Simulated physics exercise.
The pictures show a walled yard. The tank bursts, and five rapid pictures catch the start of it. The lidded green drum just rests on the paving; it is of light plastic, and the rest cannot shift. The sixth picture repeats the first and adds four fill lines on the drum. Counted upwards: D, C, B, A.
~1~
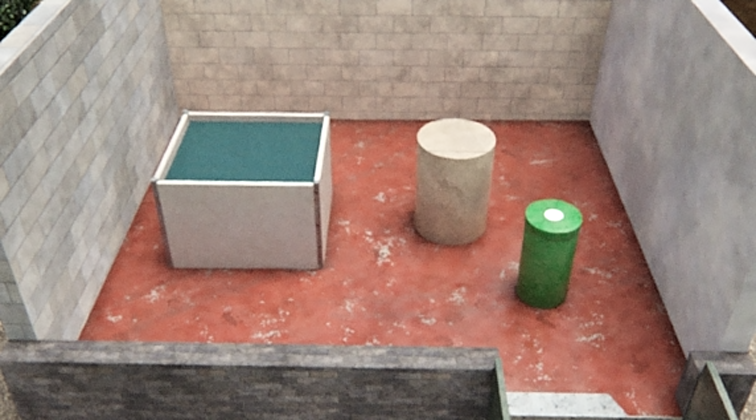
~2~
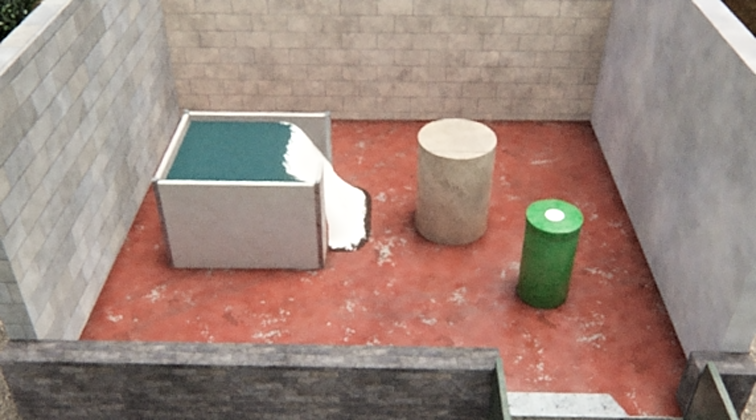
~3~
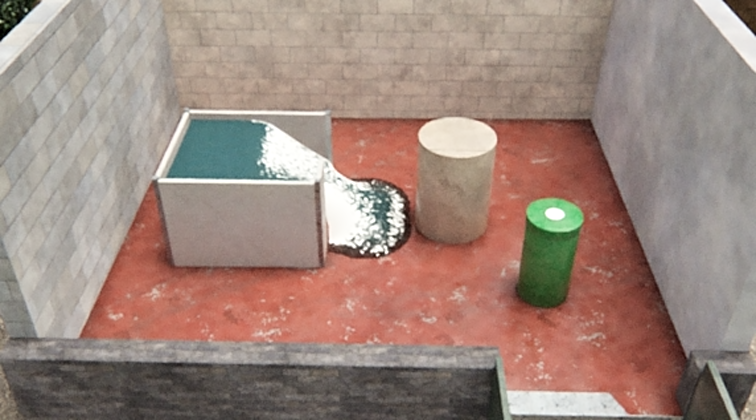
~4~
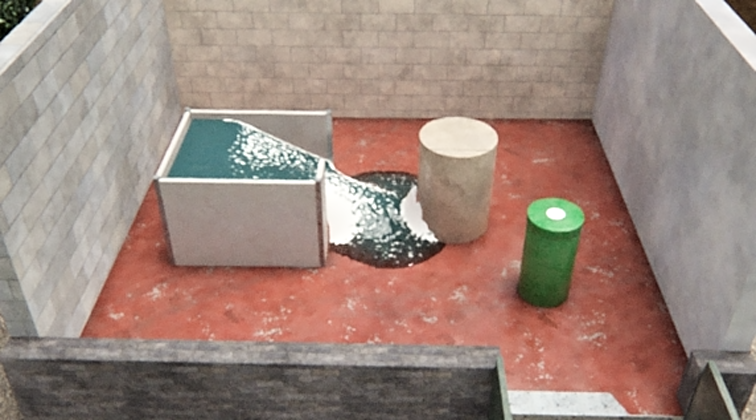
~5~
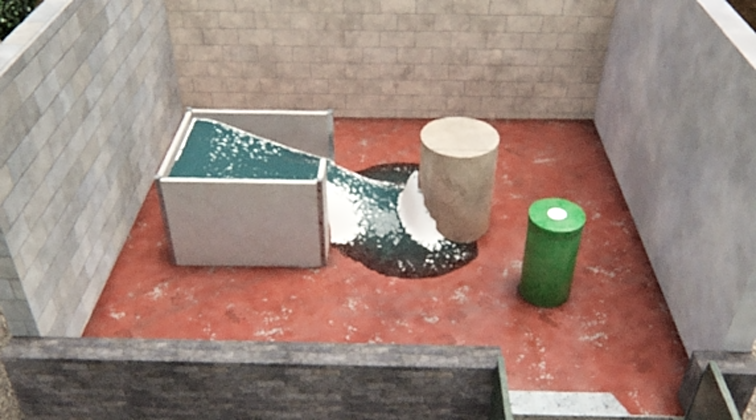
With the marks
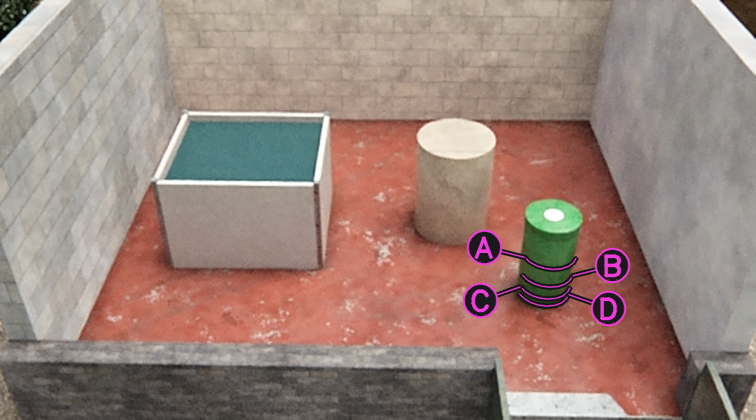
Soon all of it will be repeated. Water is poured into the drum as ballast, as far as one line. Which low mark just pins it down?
It is B.
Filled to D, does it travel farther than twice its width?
Yes, clearly.
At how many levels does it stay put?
Two of the four.
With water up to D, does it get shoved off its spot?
Yes, that goes wrong.
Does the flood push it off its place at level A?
No.
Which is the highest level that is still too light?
C it is.
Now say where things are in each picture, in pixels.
The first picture shows lid of the green drum at (555, 215); tank full, its middle at (247, 153); open gate at (593, 353).
In the second picture, 2 % of the ground wet, in view closest to the drum at (357, 237).
In the third picture, 5 % of the ground wet, in view closest to the drum at (387, 240).
In the fourth picture, 7 % of the ground wet, in view closest to the drum at (425, 254).
The fifth picture shows lid of the green drum at (558, 214); 10 % of the ground wet, in view closest to the drum at (469, 250).
On the marked copy, A at (553, 269); B at (550, 287); C at (547, 299); D at (546, 306); from the bottom up D, C, B, A.
Choosing A, it does not move.
Choosing B, it does not move.
Choosing C, it is pushed about half its own width away.
Choosing D, it is washed out through the gate.
